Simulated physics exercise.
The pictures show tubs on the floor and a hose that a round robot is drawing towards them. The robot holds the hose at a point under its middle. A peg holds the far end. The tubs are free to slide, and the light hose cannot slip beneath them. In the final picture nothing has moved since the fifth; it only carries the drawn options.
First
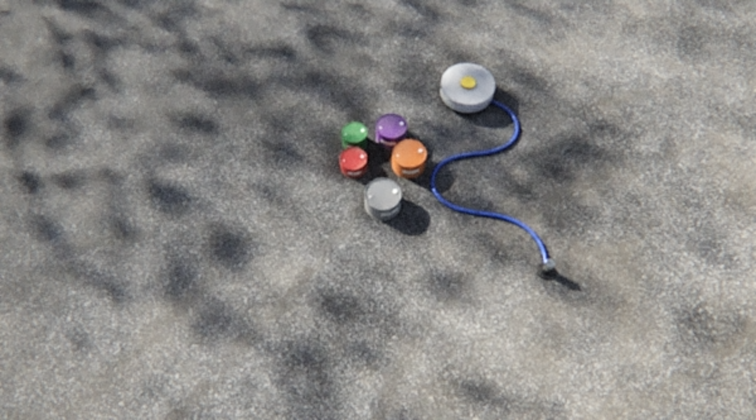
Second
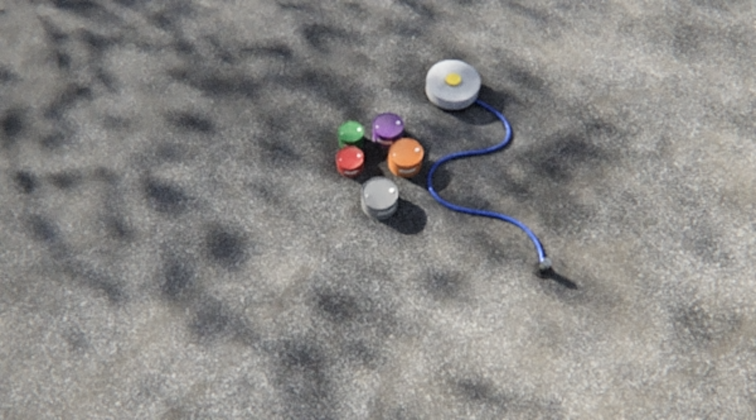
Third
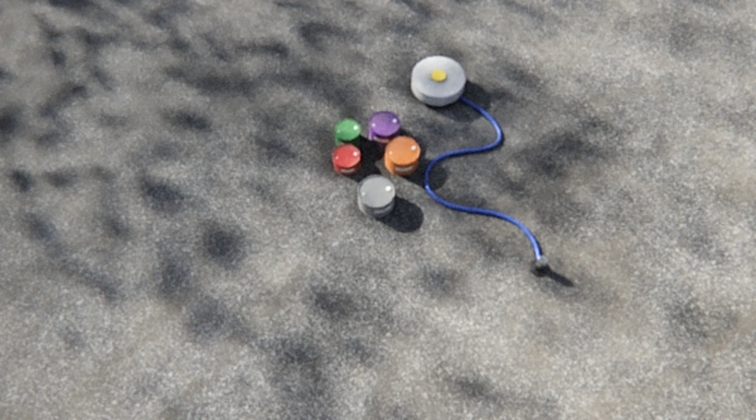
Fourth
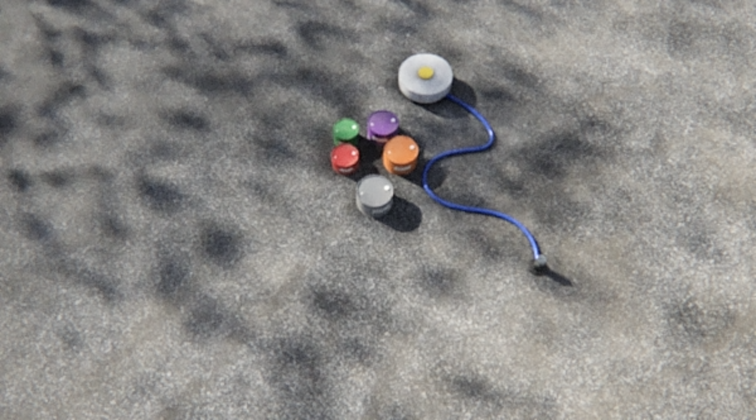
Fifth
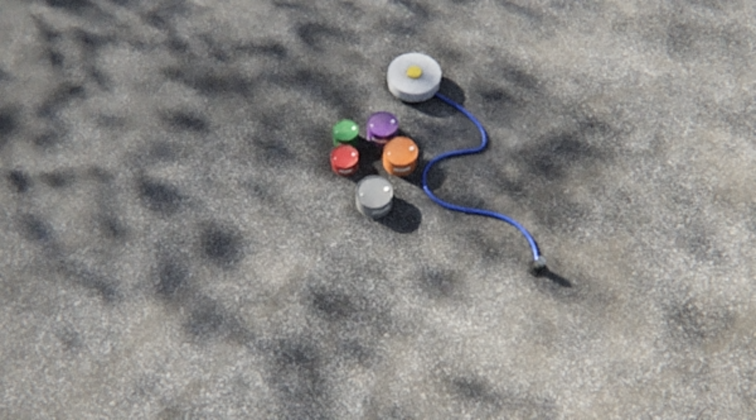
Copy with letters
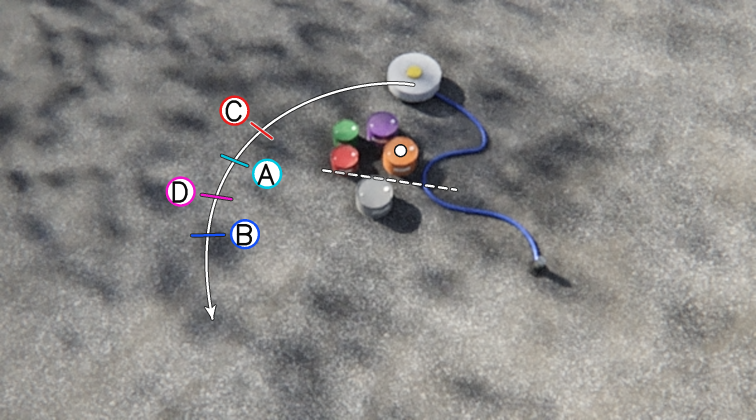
A round white robot slides slowly left, drawing a blue hose near five colored tubs.
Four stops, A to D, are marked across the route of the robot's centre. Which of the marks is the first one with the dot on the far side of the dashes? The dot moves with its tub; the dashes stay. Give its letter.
It can halt at B.
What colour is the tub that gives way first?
The purple tub.
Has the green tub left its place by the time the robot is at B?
Yes.
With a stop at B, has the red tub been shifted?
Yes.
On the marked copy, A at (235, 161); B at (208, 235); C at (262, 131); D at (216, 197); the dashed line at (389, 180); the route from (414, 85) via (249, 143) to (212, 319); the white dot at (401, 151).
With B. Early on, robot (316, 92); orange tub (400, 157).
Further on, robot (236, 150); orange tub (399, 158); red tub (345, 164); purple tub (369, 149); green tub (342, 142).
At the end, robot (205, 230); orange tub (388, 191); red tub (336, 212); purple tub (354, 189); grey tub (368, 216); green tub (324, 191); the dot on the orange tub is over the dashed line.
As for the rest, A leaves the dotted tub short, at (397, 162); C leaves the dotted tub short, at (400, 157); D leaves the dotted tub short, at (391, 175).
